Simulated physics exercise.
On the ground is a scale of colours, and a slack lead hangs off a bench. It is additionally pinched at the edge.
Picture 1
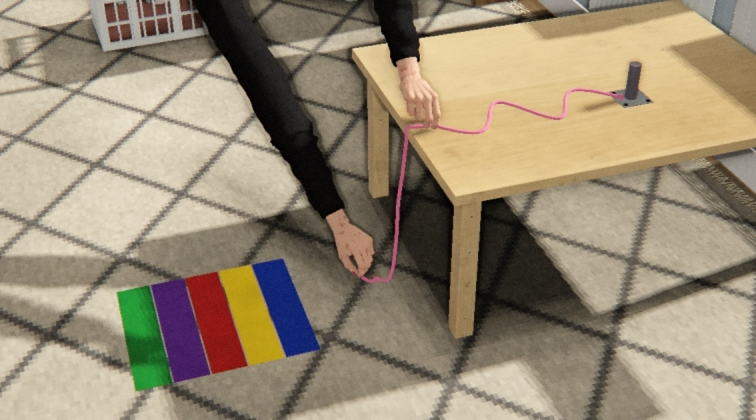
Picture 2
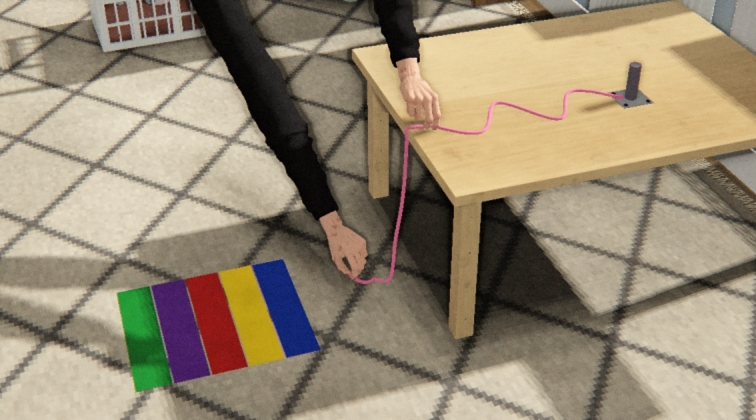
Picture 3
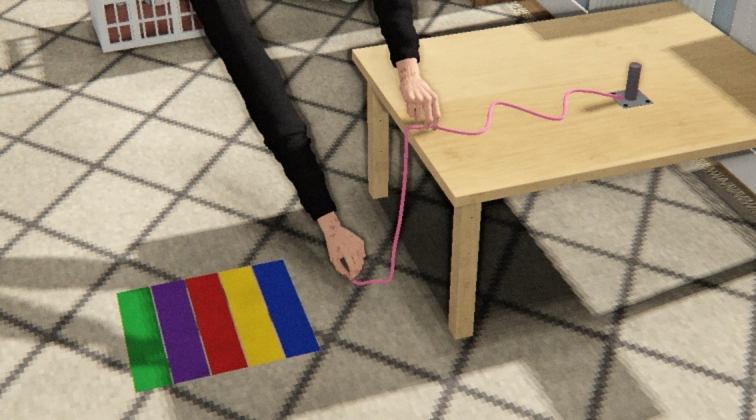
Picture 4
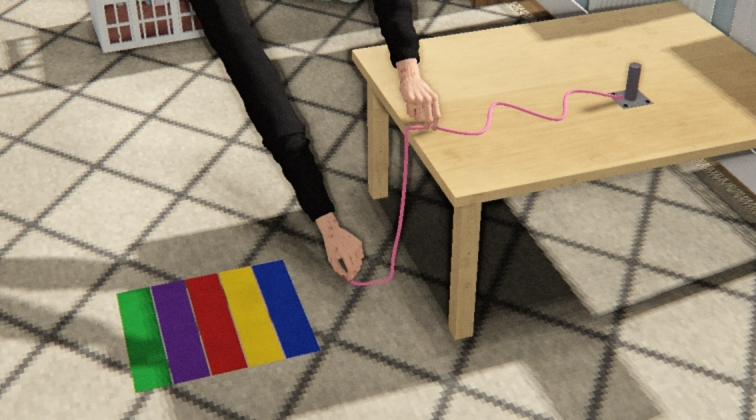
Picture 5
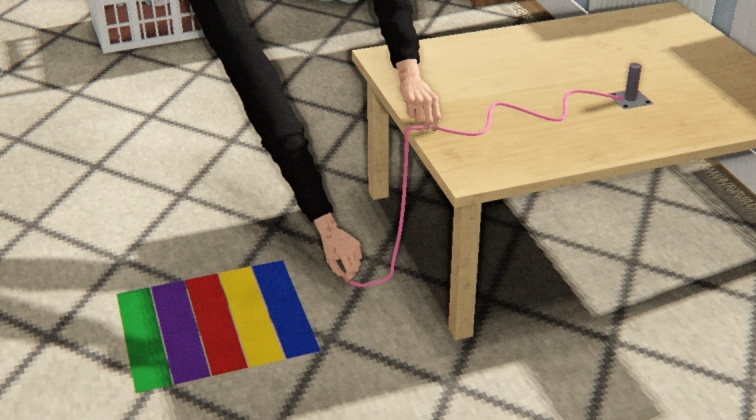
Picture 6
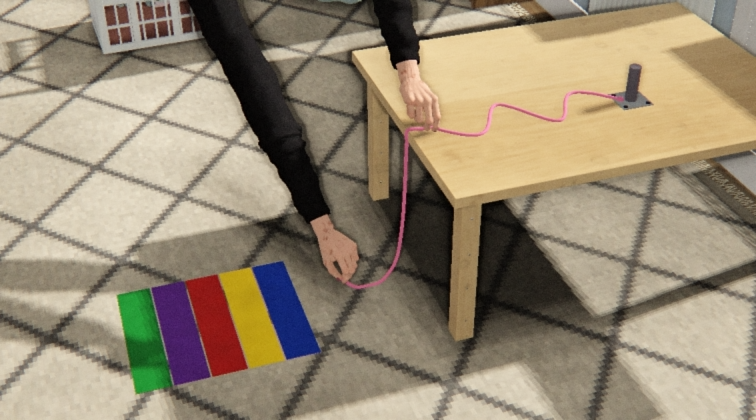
A pink cord snakes across a pale wooden table, seen from above at an angle in a room with a diamond-patterned rug. It runs from a dark upright post at right to the near-left edge, where one hand pins it, while another holds its hanging end beside green, purple, red, yellow and blue stripes. The lower hand drifts slightly left with the cord's end, and the view stays still.
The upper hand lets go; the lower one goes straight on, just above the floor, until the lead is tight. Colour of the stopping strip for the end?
Green.
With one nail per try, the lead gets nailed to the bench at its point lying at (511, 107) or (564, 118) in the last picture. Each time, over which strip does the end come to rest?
One at a time: Red and purple.
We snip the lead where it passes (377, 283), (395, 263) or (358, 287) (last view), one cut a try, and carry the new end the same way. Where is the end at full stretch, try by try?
One spot per try: (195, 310), (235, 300), and (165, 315).
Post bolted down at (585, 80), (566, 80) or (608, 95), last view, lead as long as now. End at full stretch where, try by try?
Estimated pixels per try: (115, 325); (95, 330); (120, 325).
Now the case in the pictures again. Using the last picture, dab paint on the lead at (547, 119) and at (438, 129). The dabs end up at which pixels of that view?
(505, 119) for the first, (354, 171) for the second.
Soon after, end near (197, 310); over red.
Then, end near (162, 318); over purple.
At full stretch, end near (140, 322); over green. It gets as far as the green strip.
